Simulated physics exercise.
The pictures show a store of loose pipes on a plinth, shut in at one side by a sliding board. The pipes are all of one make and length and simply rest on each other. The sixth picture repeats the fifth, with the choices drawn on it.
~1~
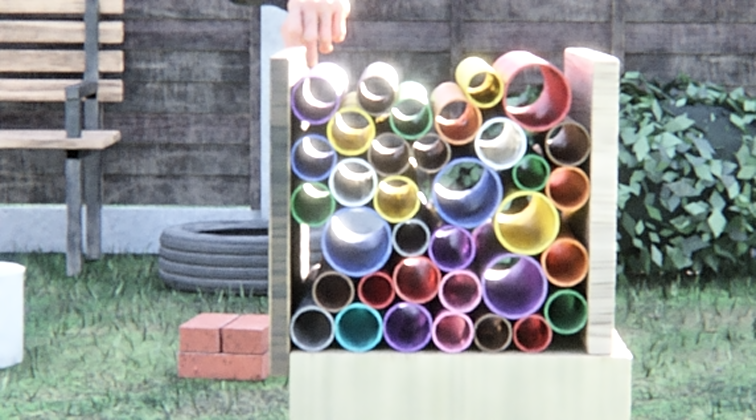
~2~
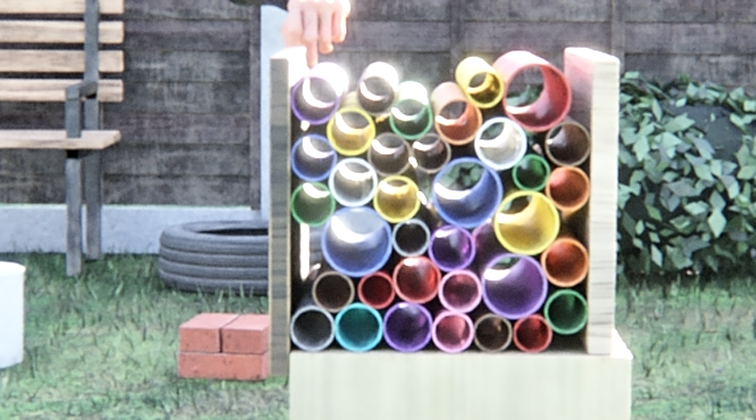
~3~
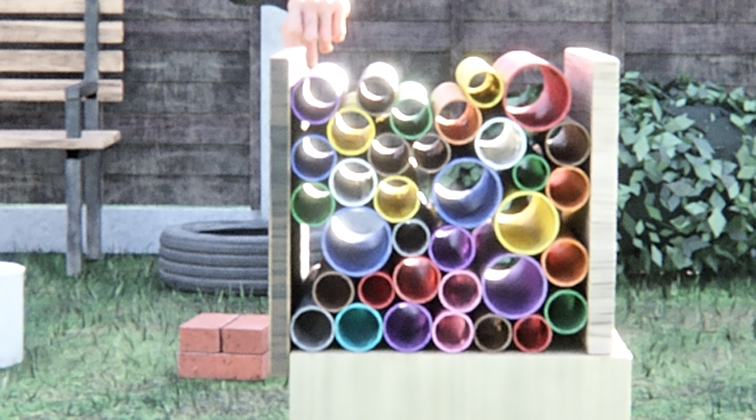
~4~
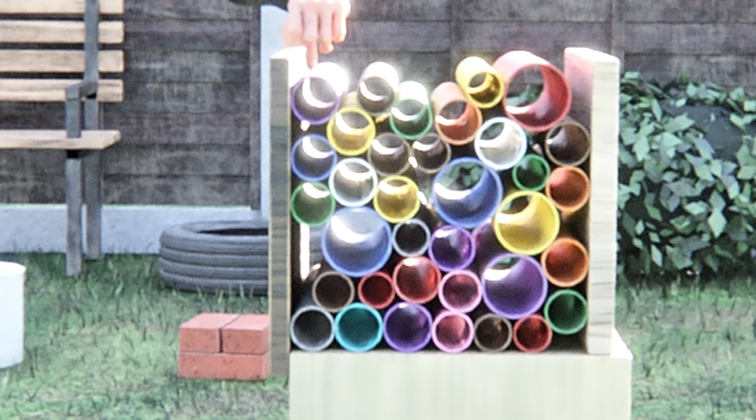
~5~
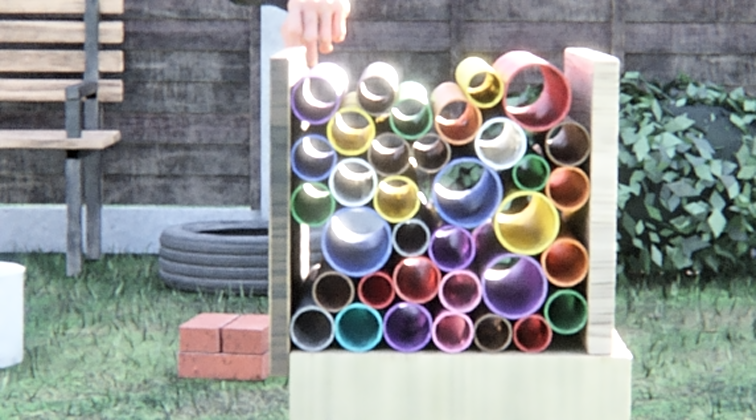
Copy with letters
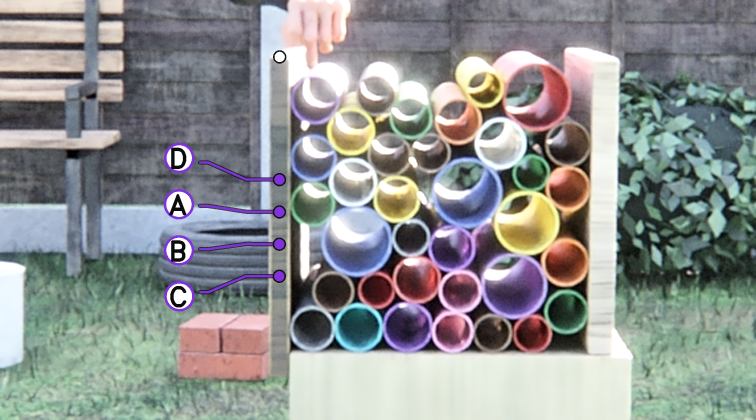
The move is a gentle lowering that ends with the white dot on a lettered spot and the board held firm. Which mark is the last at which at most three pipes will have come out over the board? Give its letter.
At most to A.
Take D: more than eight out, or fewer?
Fewer than eight.
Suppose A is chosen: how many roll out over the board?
At A the number is three.
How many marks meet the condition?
The number is two.
On the copy, A at (279, 212); B at (279, 244); C at (279, 276); D at (279, 180); the white dot at (280, 57).
On A. First, top of the board (291, 127).
Then, top of the board (291, 208).
Finally, top of the board (291, 211), three out over the board.
By contrast, B more than three out over the board; C more than three out over the board; D none out over the board.
